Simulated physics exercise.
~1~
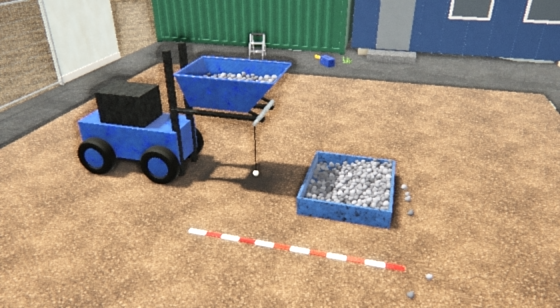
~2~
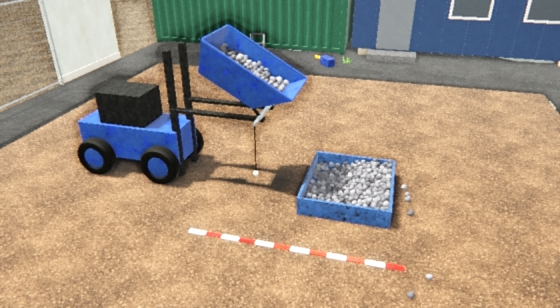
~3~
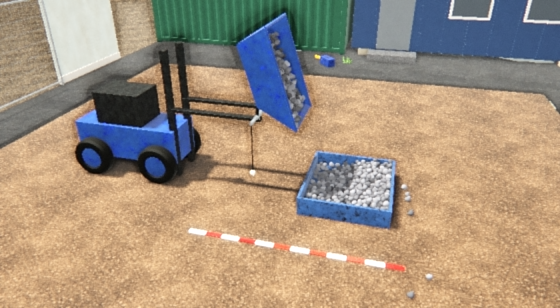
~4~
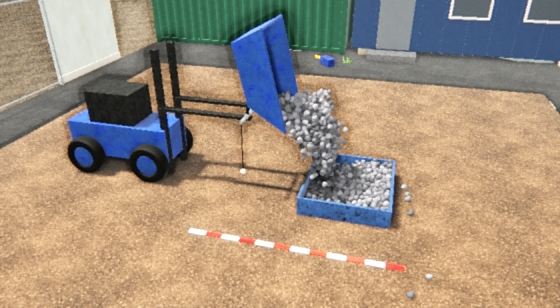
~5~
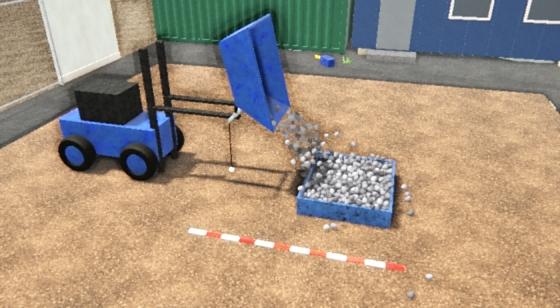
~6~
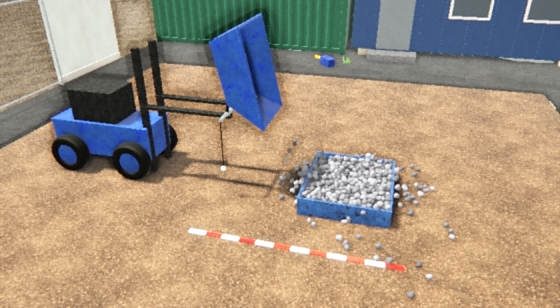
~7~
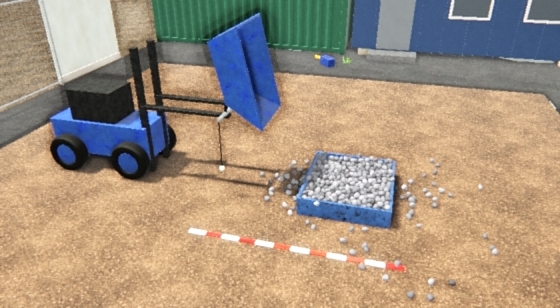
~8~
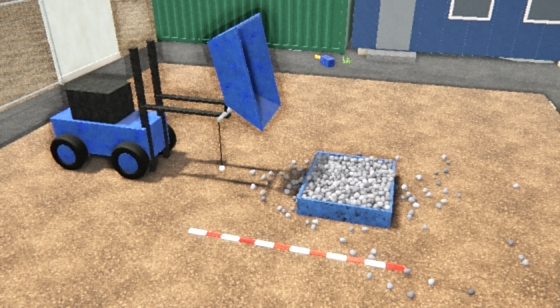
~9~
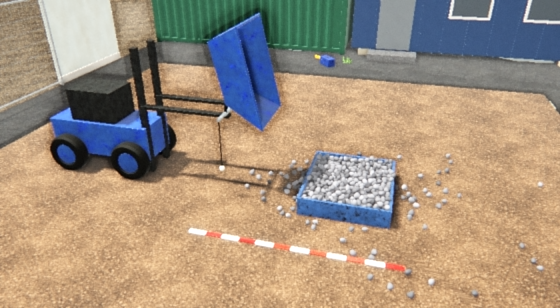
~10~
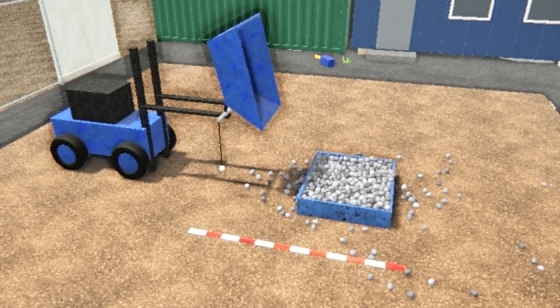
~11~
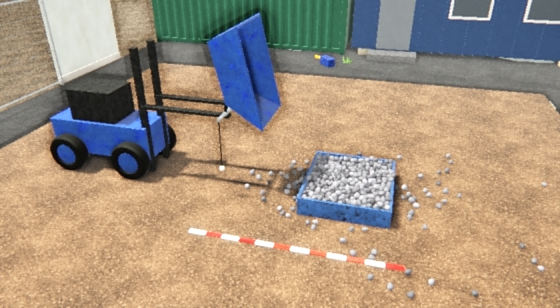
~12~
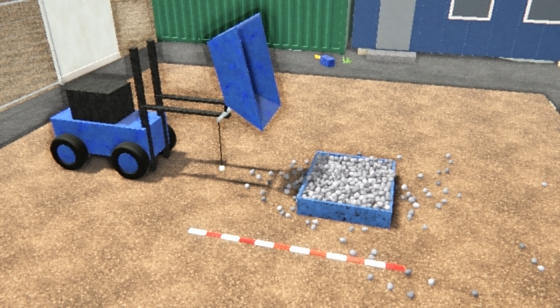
Blue fork truck tipping a skip of grey stones into a blue bin while backing left, leaving it heaped with stones scattered around.
